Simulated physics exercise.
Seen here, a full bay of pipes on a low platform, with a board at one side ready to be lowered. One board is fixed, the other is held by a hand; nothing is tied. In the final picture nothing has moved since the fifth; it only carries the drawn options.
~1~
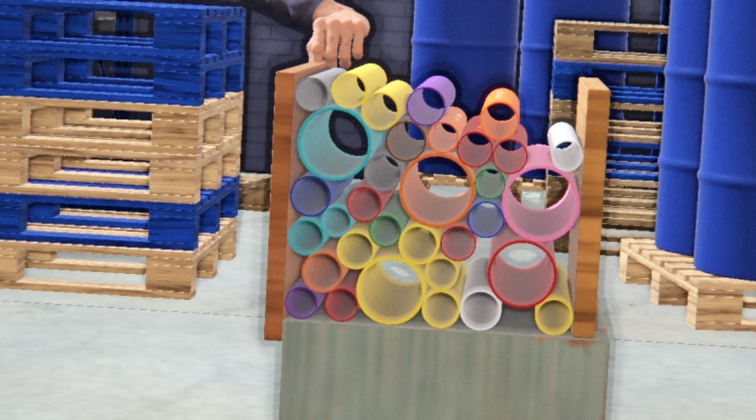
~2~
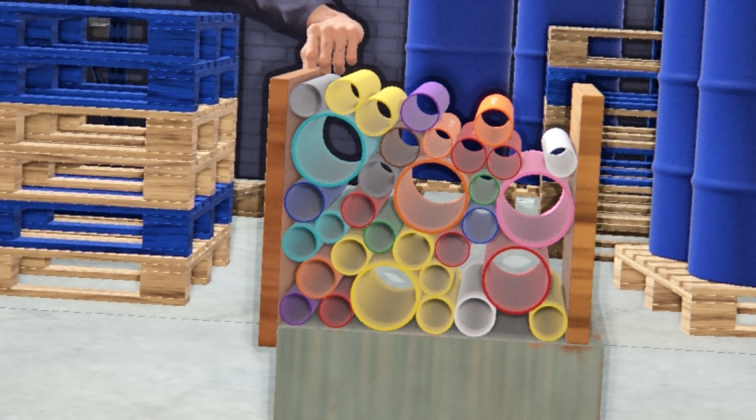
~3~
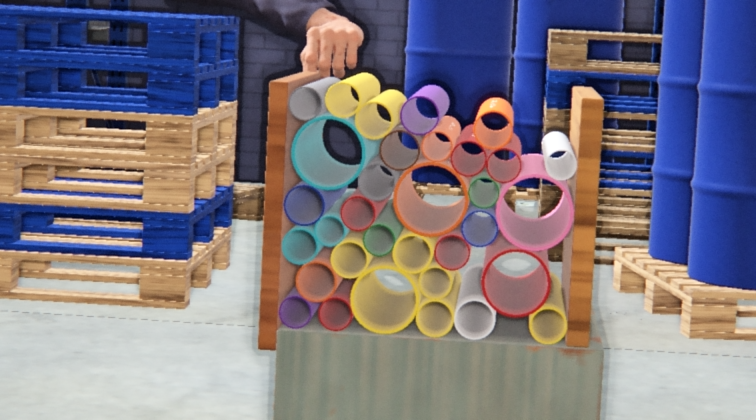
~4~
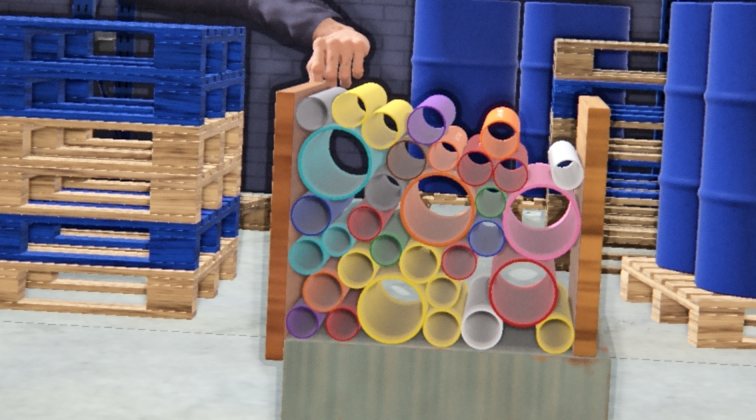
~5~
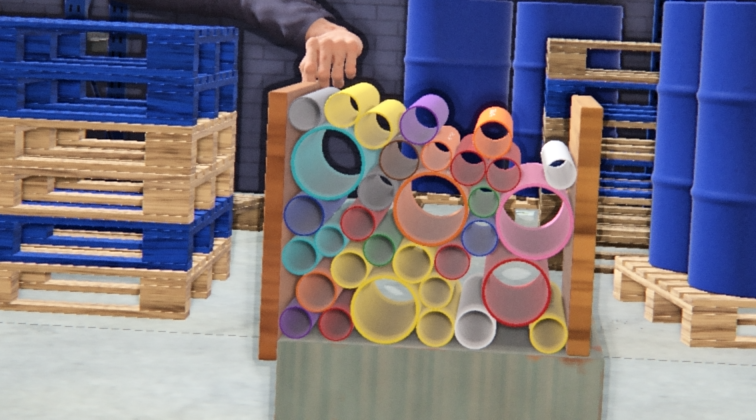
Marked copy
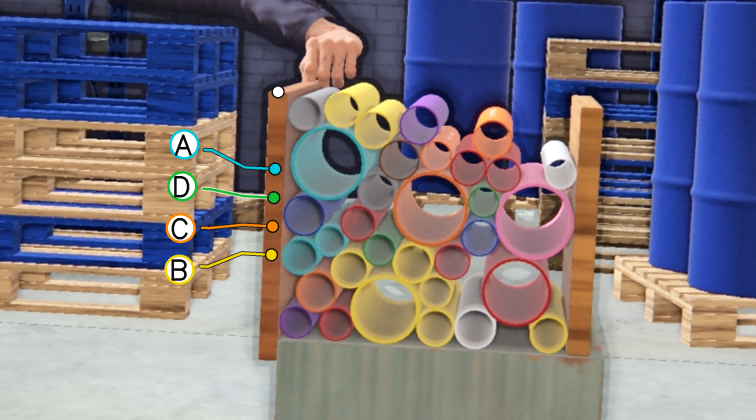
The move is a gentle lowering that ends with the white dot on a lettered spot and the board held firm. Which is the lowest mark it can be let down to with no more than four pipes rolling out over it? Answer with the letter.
The last mark within the limit is C.
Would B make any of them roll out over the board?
Yes, at B.
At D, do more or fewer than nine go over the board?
At D, fewer than nine.
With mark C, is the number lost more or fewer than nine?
Fewer than nine.
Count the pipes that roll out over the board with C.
At C the number is one.
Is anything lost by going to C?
Yes, at C.
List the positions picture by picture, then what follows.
The first picture shows a turquoise pipe (335, 144); an orange pipe (443, 137); a grey pipe (312, 94).
The second picture shows a grey pipe (306, 100); side board (295, 196).
The third picture shows a yellow pipe (548, 325).
The fourth picture shows a turquoise pipe (307, 257); an orange pipe (438, 209).
The fifth picture shows a turquoise pipe (328, 163); an orange pipe (436, 156); a grey pipe (305, 113).
On the marked copy, A at (275, 169); B at (272, 255); C at (273, 227); D at (274, 198); the white dot at (278, 92).
Following C. Soon after the start, top of the board (286, 155).
Later, top of the board (283, 225).
In the end, top of the board (283, 226), one out over the board.
As for the rest, A one out over the board; B more than four out over the board; D one out over the board.
